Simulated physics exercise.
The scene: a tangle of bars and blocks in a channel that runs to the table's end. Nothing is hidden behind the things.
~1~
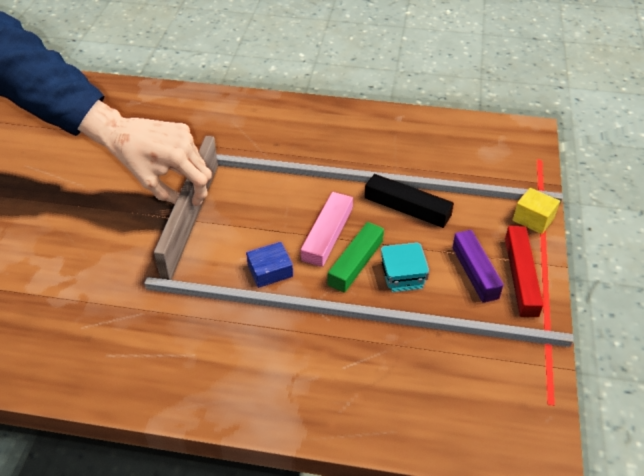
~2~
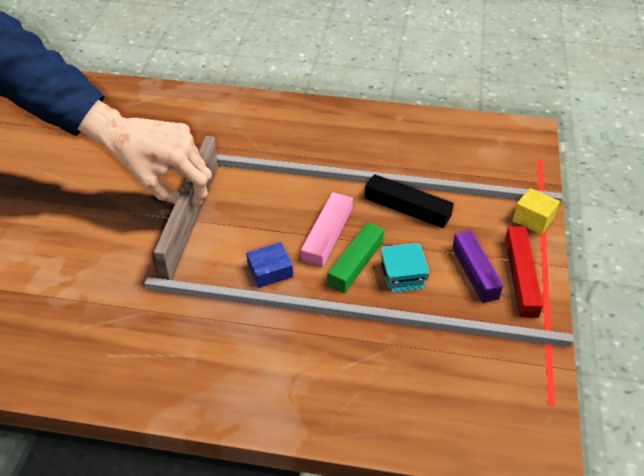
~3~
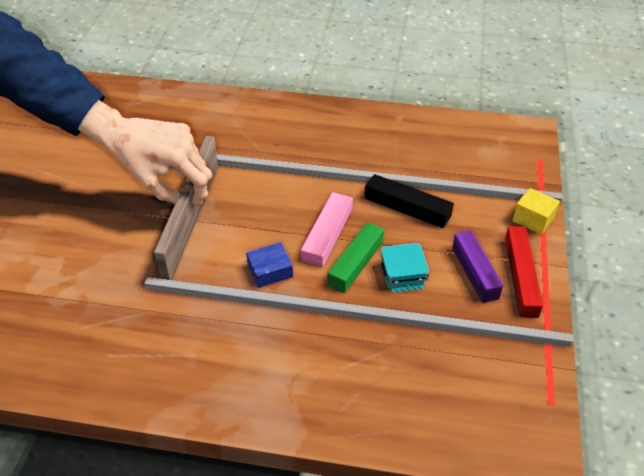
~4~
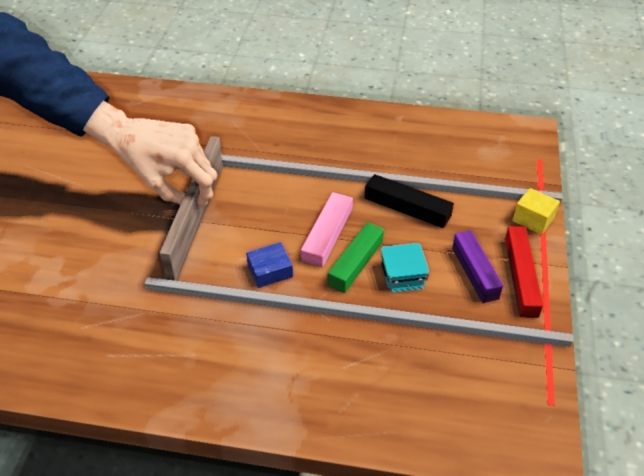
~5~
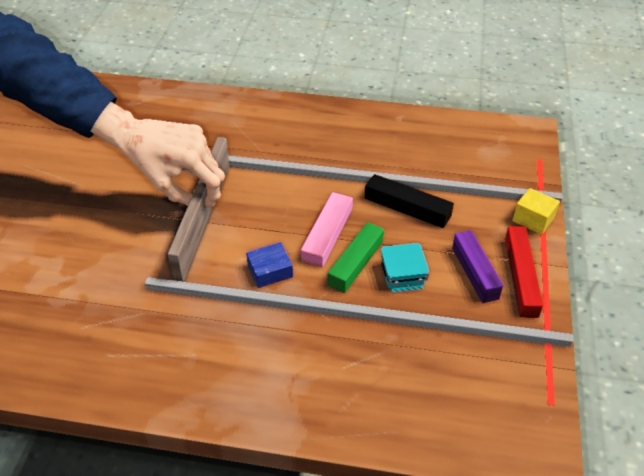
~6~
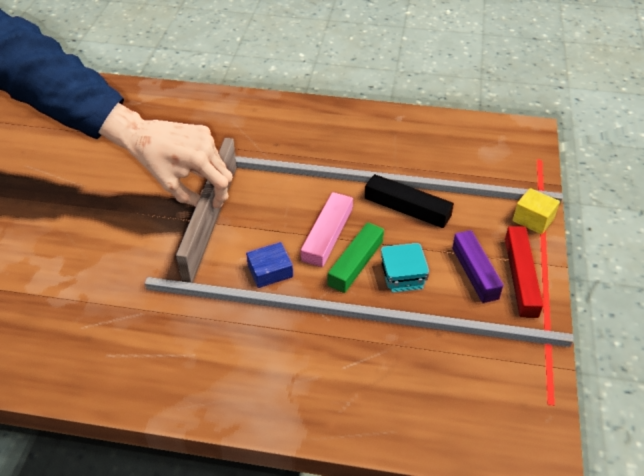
We see a hand holding a board upright at the left of a channel scattered with colourful bars and blocks; after staying still, the hand slides the board slightly to the right, while the pieces remain in place.
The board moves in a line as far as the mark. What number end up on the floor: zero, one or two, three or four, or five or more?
As it turns out, the number that fall off is five or more.
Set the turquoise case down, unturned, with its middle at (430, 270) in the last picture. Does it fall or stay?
Then it is lost.
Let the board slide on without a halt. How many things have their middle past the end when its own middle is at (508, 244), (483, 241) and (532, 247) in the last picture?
In that order 4, 2 and 6.
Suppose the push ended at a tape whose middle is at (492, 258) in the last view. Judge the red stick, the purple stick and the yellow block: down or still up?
The red stick tumbles off; the purple stick goes over; the yellow block survives.
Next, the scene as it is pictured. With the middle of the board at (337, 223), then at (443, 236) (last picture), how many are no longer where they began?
By then 4, and 7.
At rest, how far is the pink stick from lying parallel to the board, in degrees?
Near 0 degrees.
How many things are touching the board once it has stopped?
The number is 2.
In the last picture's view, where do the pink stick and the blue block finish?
Near (558, 257) and (569, 312).
A little later, none off yet; yellow block at rest near (536, 211); red stick at rest near (523, 270); purple stick at rest near (477, 266).
When it is over, the number that fall off is five or more; down, green stick, black stick, turquoise case, purple stick, red stick and yellow block.
